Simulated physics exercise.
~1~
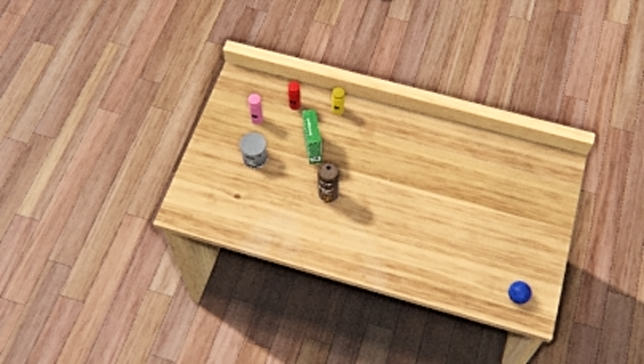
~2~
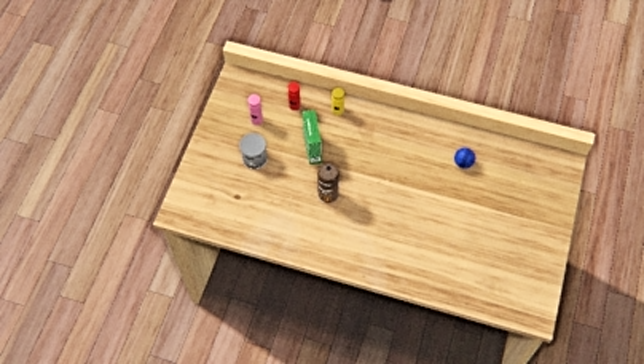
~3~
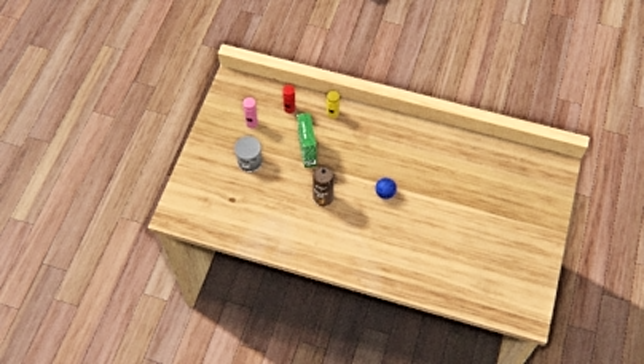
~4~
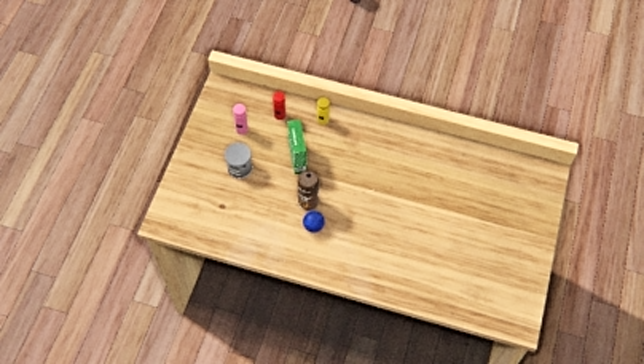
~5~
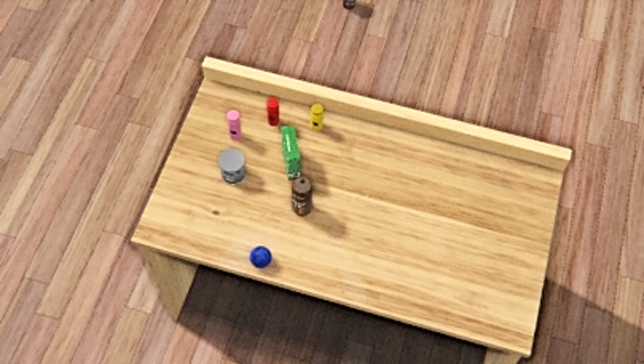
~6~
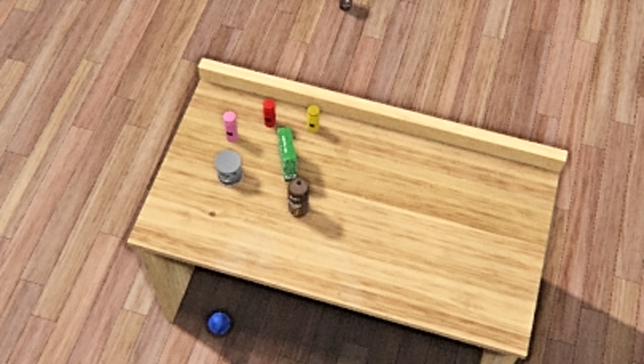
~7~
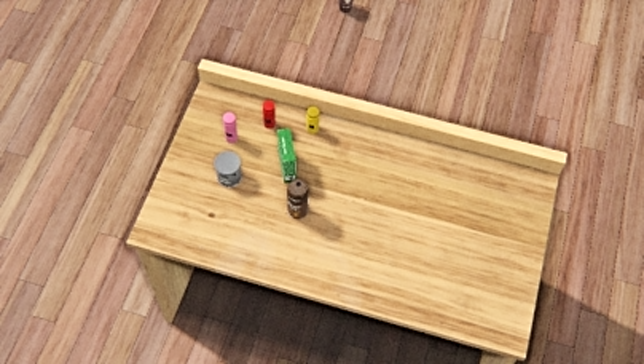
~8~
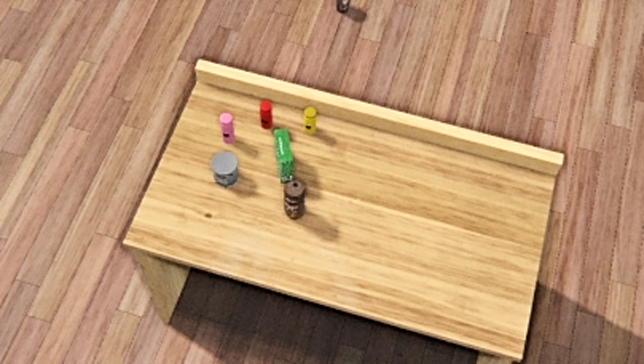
A wooden table with a raised strip along its far edge stands on a plank floor, seen from high above. Small pink, red and yellow shakers stand near the strip at the left, with a grey tin, a green packet and a dark brown can close by, while a blue ball is near the front right corner. The ball rolls up towards the strip, then turns back and travels left and down across the top, passing just in front of the brown can. It drops off the front edge near the left and goes out of sight below. The other things remain standing in their places as the view shifts slightly.
